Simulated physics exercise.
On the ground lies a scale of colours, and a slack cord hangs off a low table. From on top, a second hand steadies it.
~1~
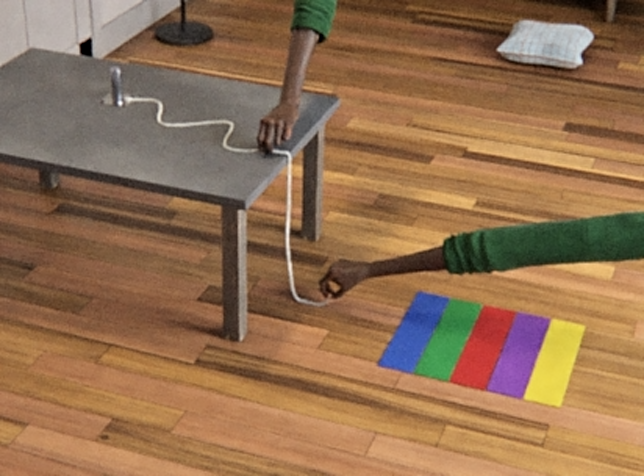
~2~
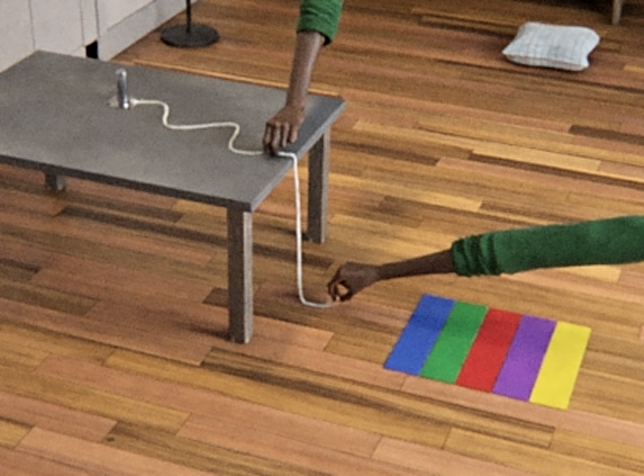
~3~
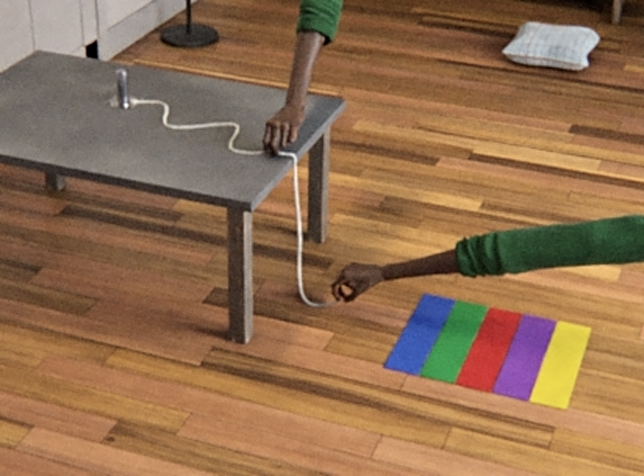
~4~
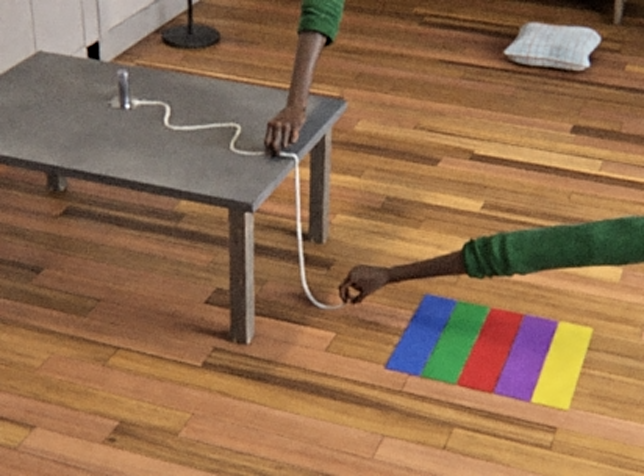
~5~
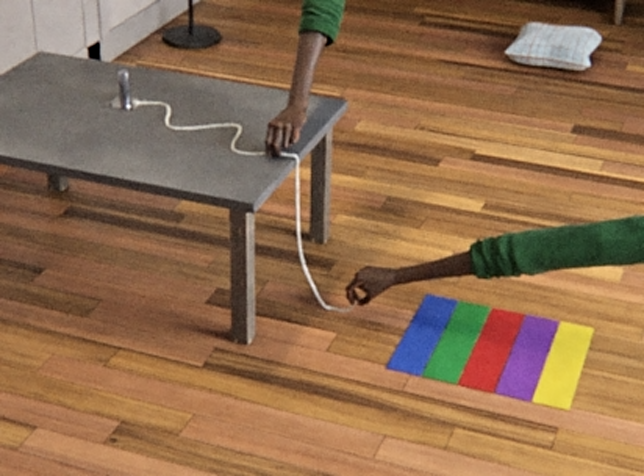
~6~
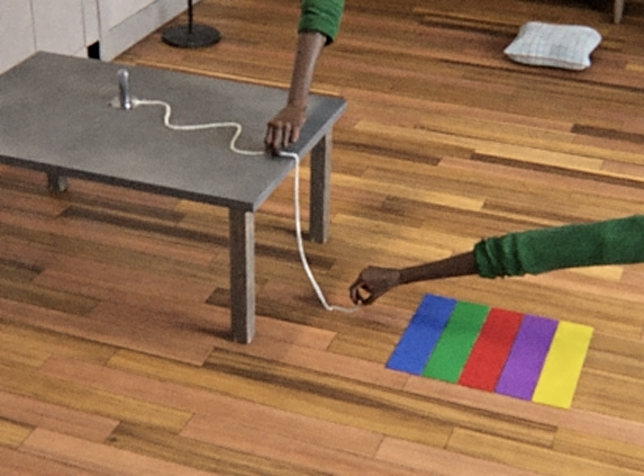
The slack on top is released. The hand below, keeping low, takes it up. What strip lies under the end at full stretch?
The purple one.
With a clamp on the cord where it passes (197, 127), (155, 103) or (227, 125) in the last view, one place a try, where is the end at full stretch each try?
Taking the tries in turn: (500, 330), (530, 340) and (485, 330).
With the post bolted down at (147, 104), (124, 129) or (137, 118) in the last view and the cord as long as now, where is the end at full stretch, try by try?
The first try gives about (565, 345), the second about (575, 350) and the third about (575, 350).
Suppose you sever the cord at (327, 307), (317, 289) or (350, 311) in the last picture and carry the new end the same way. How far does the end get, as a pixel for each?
Estimated positions in order: (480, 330); (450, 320); (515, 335).
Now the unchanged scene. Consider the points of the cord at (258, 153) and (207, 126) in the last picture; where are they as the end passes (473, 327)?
They end up at (306, 192) and at (234, 134).
Early on, end near (473, 327); over green.
Midway, end near (512, 335); over red.
At the end of the slack, end near (535, 340); over purple. It gets as far as the purple strip.
